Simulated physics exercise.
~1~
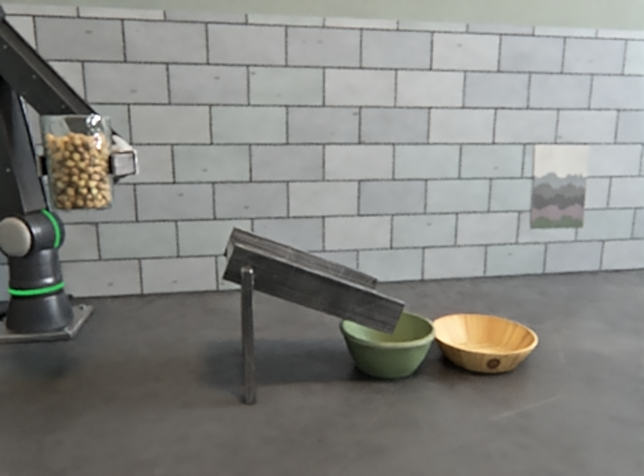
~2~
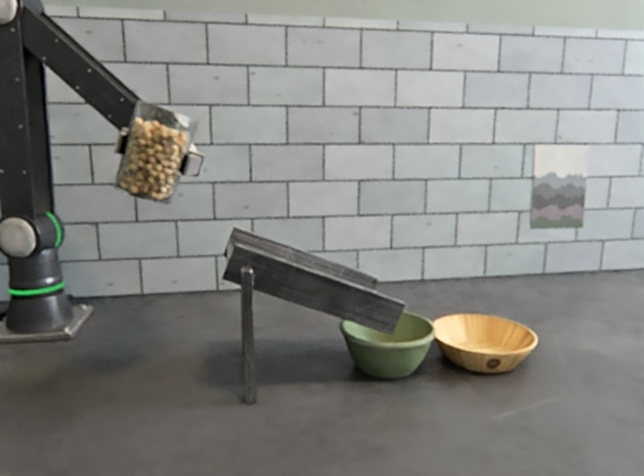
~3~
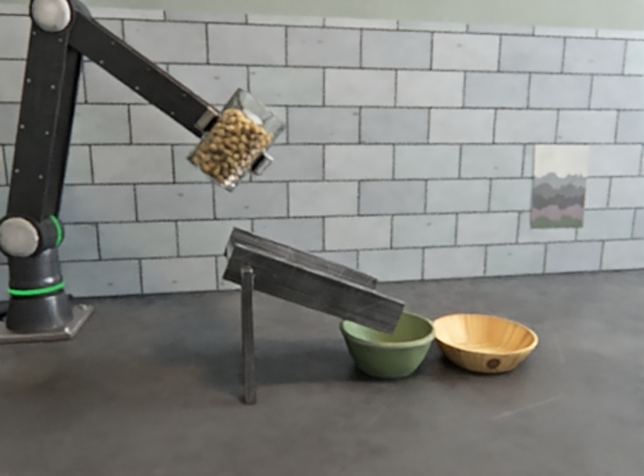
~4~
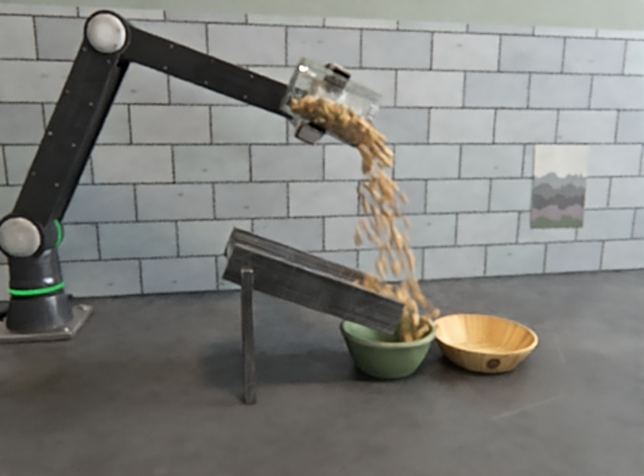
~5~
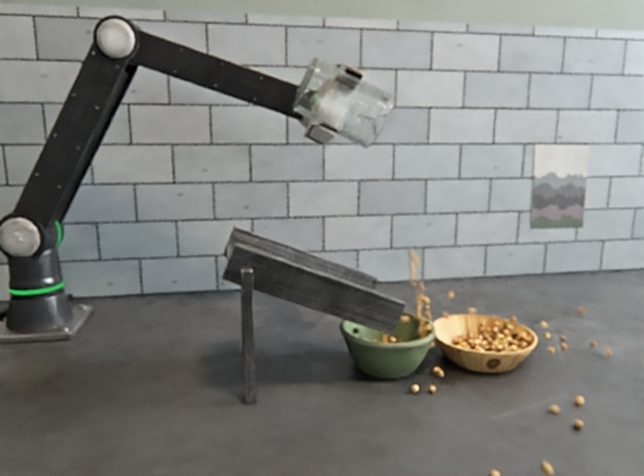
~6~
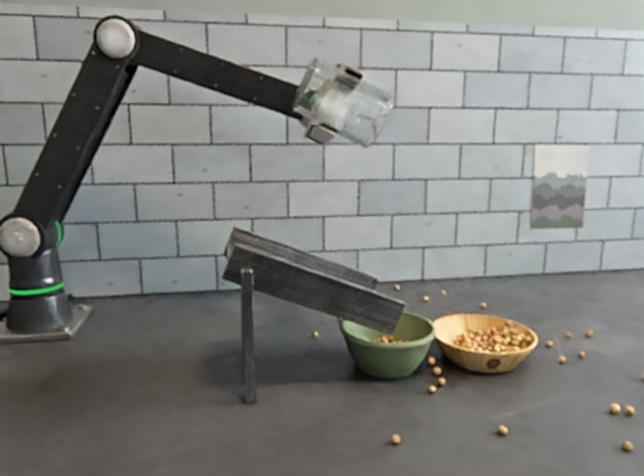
A black robot arm stands at the left of a dark grey tabletop, seen from the side before a pale brick wall, gripping a clear tumbler full of dried chickpeas. A sloping dark chute on a leg leads down towards a green bowl, with a tan wooden bowl to its right. The arm reaches right, tilting the tumbler more and more until the chickpeas stream over the chute's lower end. They land in both bowls, and some bounce out across the table. The arm stops with the tumbler tipped and empty, chickpeas lying in both bowls and scattered around them.
